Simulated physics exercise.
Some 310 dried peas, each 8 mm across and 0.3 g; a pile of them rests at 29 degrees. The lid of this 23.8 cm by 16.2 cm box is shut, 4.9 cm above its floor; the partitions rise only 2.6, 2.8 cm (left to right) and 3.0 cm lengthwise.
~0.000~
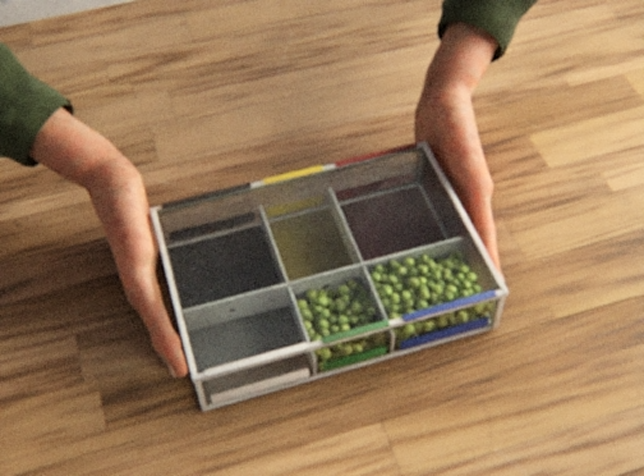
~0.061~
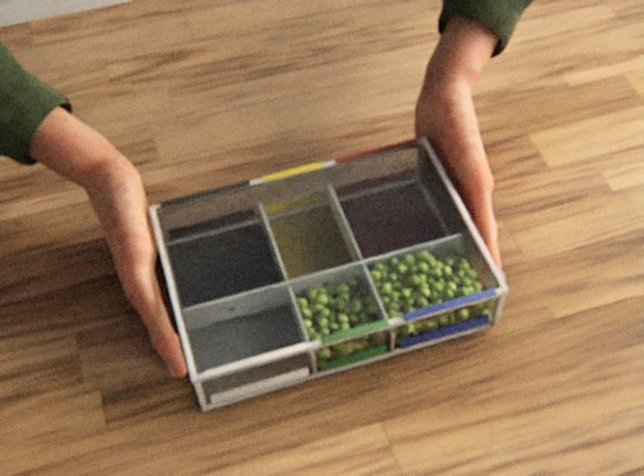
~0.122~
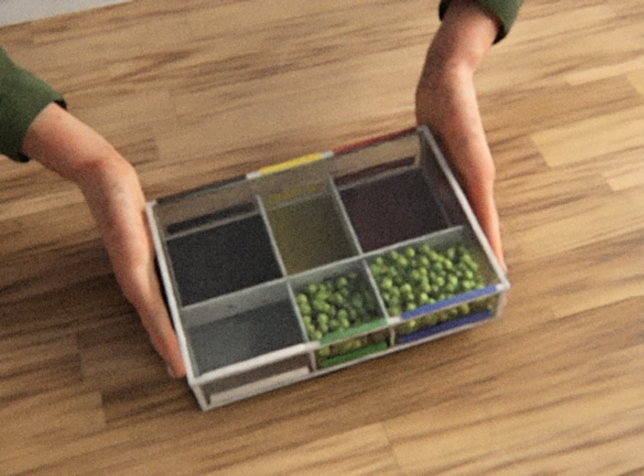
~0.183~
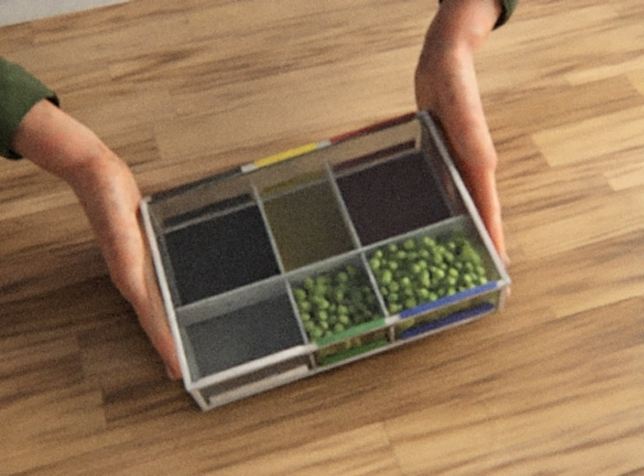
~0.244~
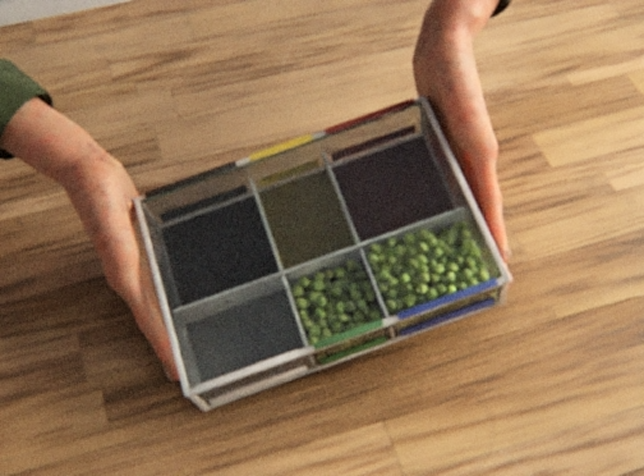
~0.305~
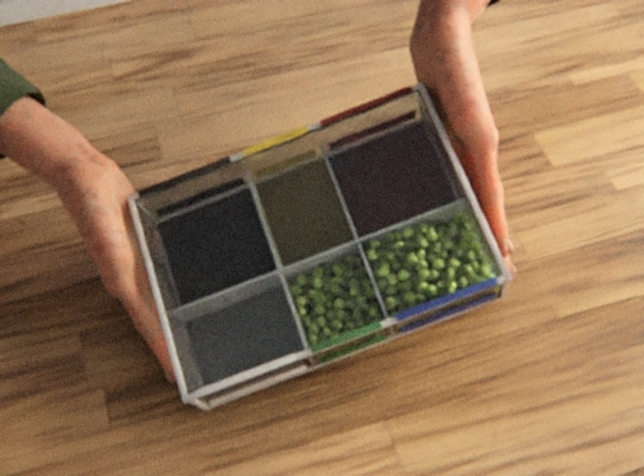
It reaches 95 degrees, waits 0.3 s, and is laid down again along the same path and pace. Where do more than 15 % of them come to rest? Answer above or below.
Red below, blue above, green above, yellow below, white above, black below.
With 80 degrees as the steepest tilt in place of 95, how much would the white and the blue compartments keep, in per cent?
Then: White 25; blue 40.
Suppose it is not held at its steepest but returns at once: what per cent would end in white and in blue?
Then: White 30, blue 45.
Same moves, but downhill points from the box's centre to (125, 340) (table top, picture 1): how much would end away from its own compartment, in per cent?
About 90 per cent.
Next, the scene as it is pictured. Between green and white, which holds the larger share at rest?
The white one has more.
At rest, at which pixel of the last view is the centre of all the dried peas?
At about (362, 333).
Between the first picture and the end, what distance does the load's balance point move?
About 5.5 cm.
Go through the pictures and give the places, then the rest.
Box tilt 0 degrees, front corners at (197, 376) and (501, 291); blue 70 %, green 30 %, in the first frame.
Box tilt 1 degrees, front corners at (196, 377) and (501, 289), in the second frame.
Box tilt 5 degrees, front corners at (194, 380) and (502, 285), lowest corner left front, in the third frame.
Box tilt 10 degrees, front corners at (192, 385) and (503, 281), lowest corner left front, in the fourth frame.
Box tilt 15 degrees, front corners at (190, 390) and (503, 278), lowest corner left front, in the fifth frame.
Box tilt 20 degrees, front corners at (188, 395) and (503, 276), lowest corner left front; blue 70 %, green 30 %. Its pace works out near 80 degrees a second, in the sixth frame.
After 1.46 s, tilt 95 degrees; blue 50 %, green 30 %, white 20 %.
Then, at 2.23 s, tilt 47 degrees; blue 45 %, green 20 %, white 35 %.
Then, at 3.02 s, tilt 0 degrees; blue 45 %, green 20 %, white 35 %.
By 3.5 s all is still; red 0 %, blue 45 %, green 20 %, yellow 0 %, white 35 %, black 0 %.
